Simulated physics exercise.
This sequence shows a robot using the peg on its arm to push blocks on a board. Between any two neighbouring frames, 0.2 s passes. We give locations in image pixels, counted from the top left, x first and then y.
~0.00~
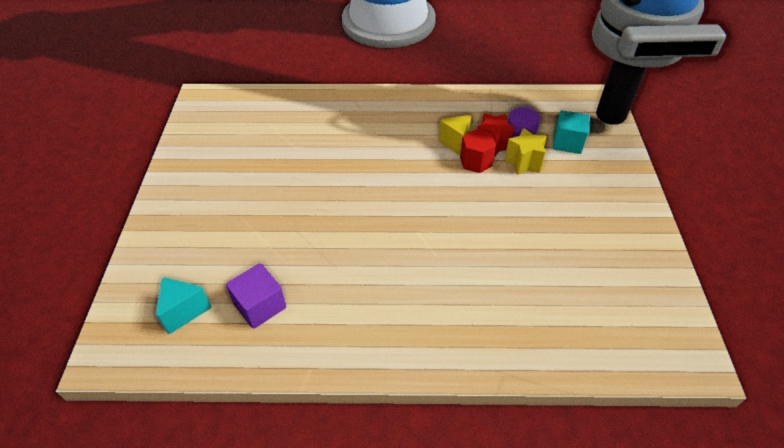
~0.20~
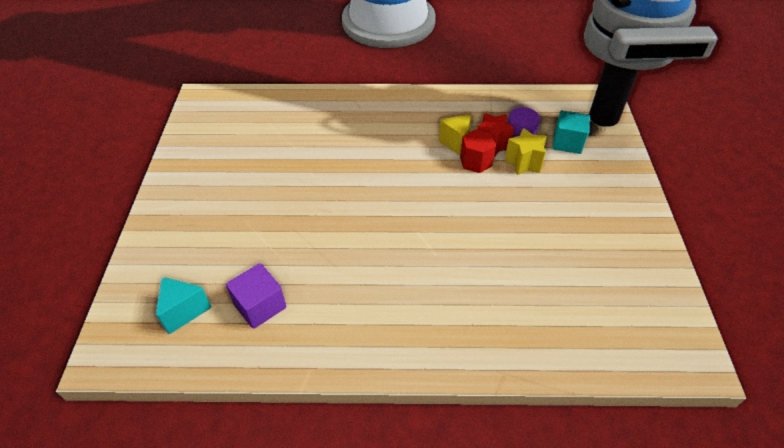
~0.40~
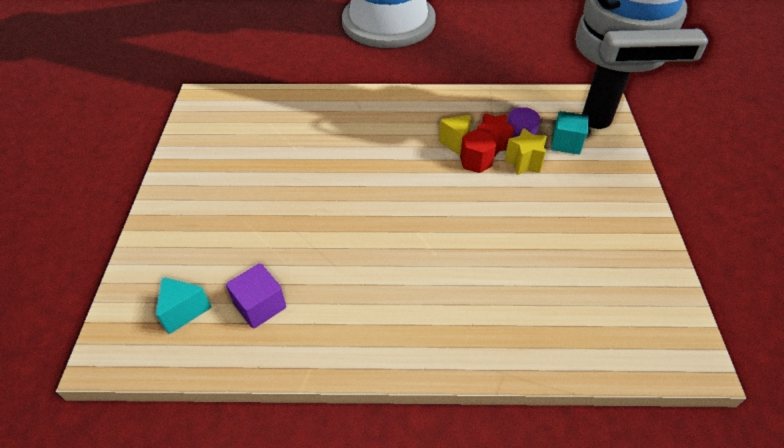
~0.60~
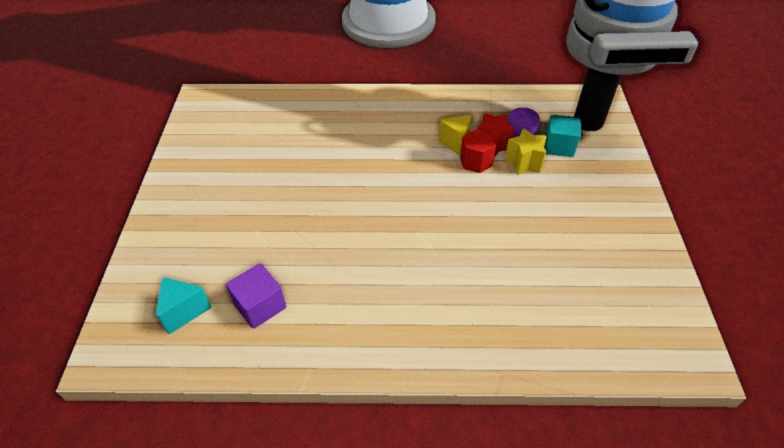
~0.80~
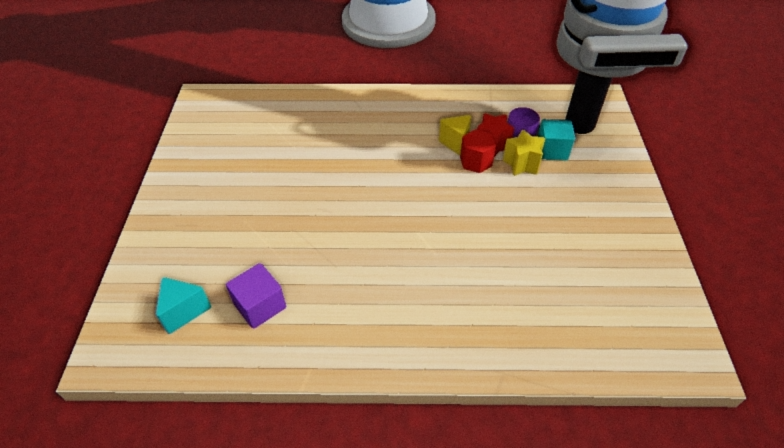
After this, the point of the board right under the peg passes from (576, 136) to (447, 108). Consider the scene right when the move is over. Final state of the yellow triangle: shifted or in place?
The push reaches it.
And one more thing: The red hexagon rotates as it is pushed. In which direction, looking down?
Spins counterclockwise.
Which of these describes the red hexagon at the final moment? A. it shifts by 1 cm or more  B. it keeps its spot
Choice A: It shifts by 1 cm or more.
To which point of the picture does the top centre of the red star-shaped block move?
Near (462, 130).
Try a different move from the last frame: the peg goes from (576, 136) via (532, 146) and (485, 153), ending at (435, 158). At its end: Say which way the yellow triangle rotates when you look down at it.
The twist is clockwise.
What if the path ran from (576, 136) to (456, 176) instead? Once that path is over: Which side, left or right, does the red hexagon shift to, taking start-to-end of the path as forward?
It's going to go right.
The first path, step by step. One third of the way, peg (533, 116); red hexagon (476, 142); red star-shaped block (488, 125), turned 15° anticlockwise; purple disc (513, 116); turquoise square piece (548, 130), turned 55° anticlockwise.
Two thirds of the way, peg (488, 107); yellow triangle (436, 127); red hexagon (470, 150), turned 35° anticlockwise; red star-shaped block (465, 129), turned 45° anticlockwise; purple disc (476, 112); turquoise square piece (548, 130), turned 55° anticlockwise.
At the end, peg (448, 98); yellow triangle (433, 128); red hexagon (470, 151), turned 40° anticlockwise; red star-shaped block (462, 130), turned 55° anticlockwise; purple disc (462, 109); turquoise square piece (548, 130), turned 55° anticlockwise.
